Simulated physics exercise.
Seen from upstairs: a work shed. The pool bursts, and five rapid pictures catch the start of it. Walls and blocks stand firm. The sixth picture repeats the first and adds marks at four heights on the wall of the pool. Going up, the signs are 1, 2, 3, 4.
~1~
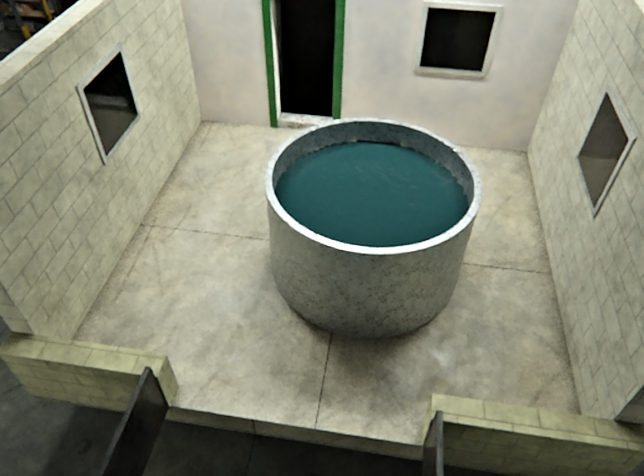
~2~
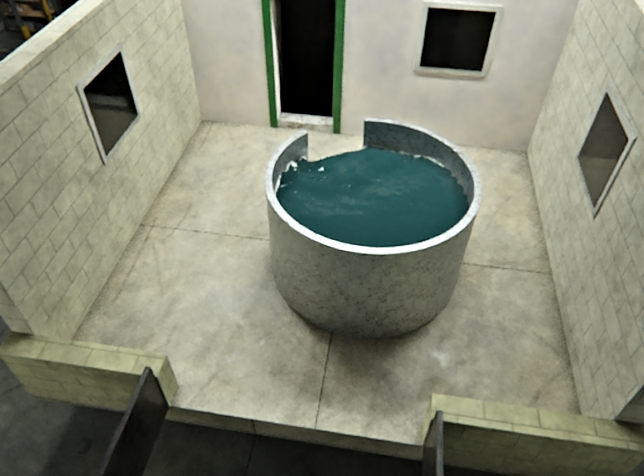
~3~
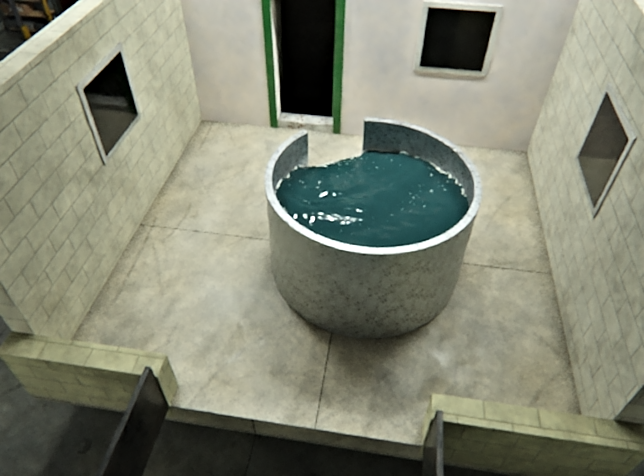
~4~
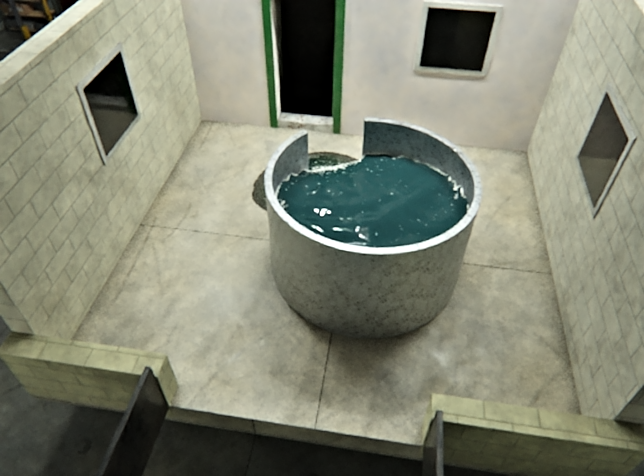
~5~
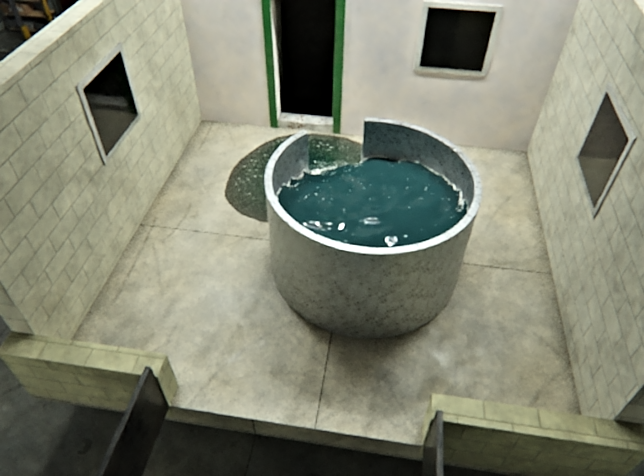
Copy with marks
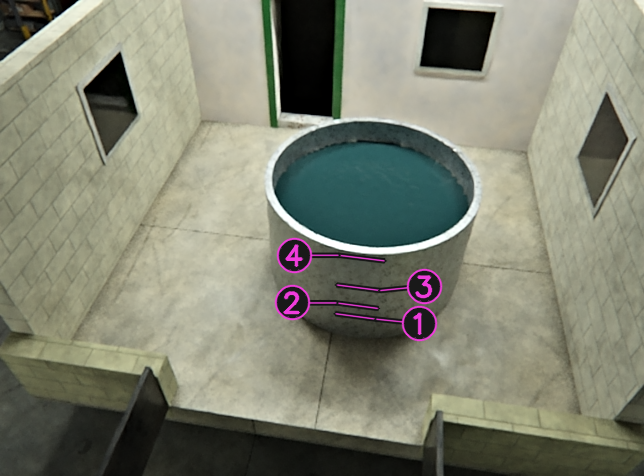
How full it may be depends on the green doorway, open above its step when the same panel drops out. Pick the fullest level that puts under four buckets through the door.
The limit is 1.
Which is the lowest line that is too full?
It is 2.
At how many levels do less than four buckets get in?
One of the four.
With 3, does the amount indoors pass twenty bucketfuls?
Yes.
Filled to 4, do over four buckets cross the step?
Yes.
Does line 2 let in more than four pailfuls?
Yes, it does.
On the marked copy, 1 at (355, 316); 2 at (356, 305); 3 at (358, 287); 4 at (361, 258); from the bottom up 1, 2, 3, 4.
For line 1, a bucket or two gets in.
For line 2, about 10 bucketfuls get in.
For line 3, dozens of bucketfuls pour in.
For line 4, dozens of bucketfuls pour in.
